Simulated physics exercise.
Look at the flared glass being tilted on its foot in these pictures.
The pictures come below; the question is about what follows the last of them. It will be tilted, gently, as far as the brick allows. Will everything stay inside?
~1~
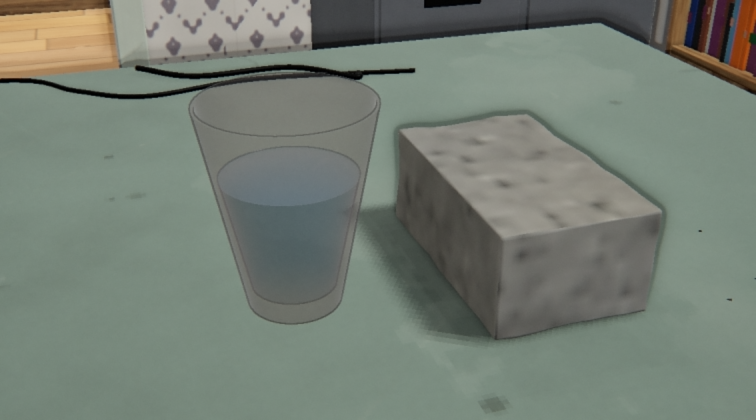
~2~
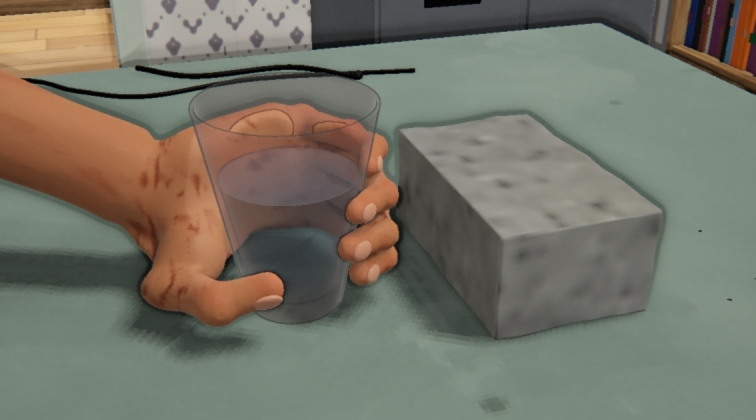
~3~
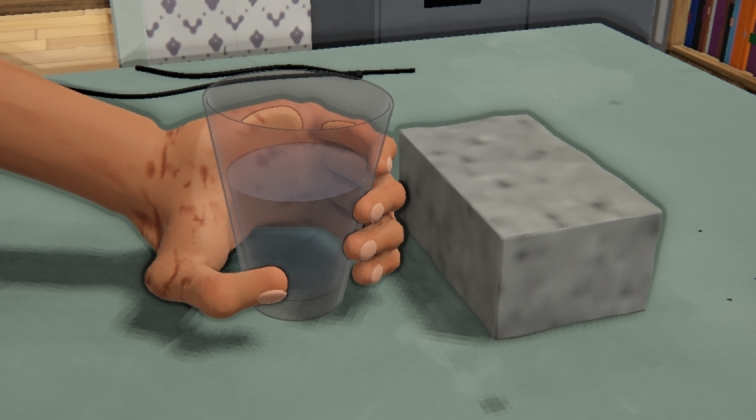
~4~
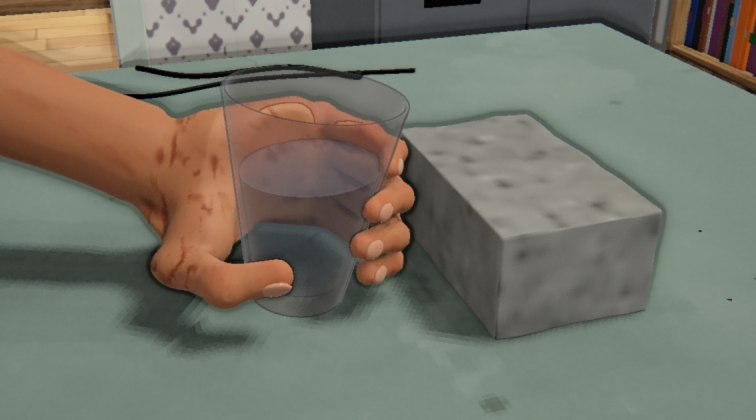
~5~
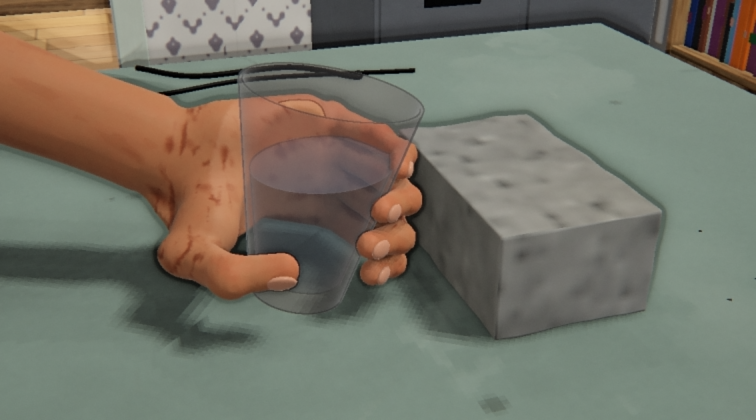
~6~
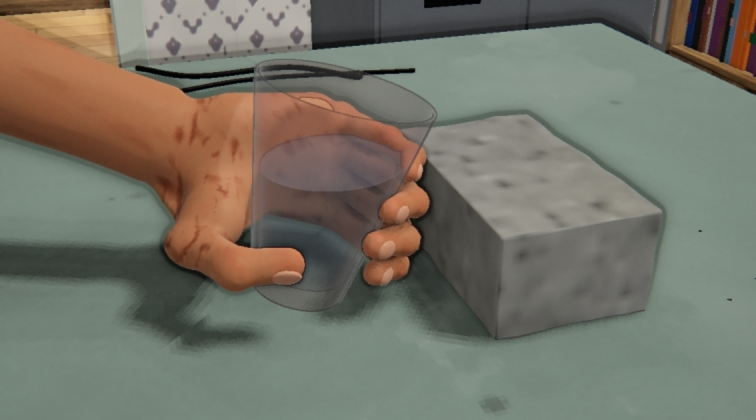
Yes: The liquid will not escape at that angle.
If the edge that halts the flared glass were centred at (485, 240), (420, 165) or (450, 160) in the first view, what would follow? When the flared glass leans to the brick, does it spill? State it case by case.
Taking each in turn: Some escapes, nothing escapes, nothing escapes.
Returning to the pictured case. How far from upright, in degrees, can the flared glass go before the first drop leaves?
Around 45 degrees, I'd say.
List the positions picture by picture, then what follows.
In the first picture, it stands upright; flared glass (290, 195) about two thirds full.
The second picture shows a hand takes hold; flared glass about two thirds full, surface at (289, 176); brick (513, 213).
The third picture shows on the way over; flared glass (298, 192) about two thirds full.
In the fourth picture, it is leaning; flared glass about two thirds full, surface at (308, 168); brick (513, 213).
The fifth picture shows tipping on its foot; flared glass (316, 184) about two thirds full.
In the sixth picture, the top moves towards the brick; flared glass about two thirds full, surface at (328, 163); brick (513, 213).
Next, the flared glass leans by about 25°; its rim is dry.
After that, the flared glass leans by about 30°; its rim is dry.
Finally, the flared glass leans by about 35°, against the brick; its rim is dry.
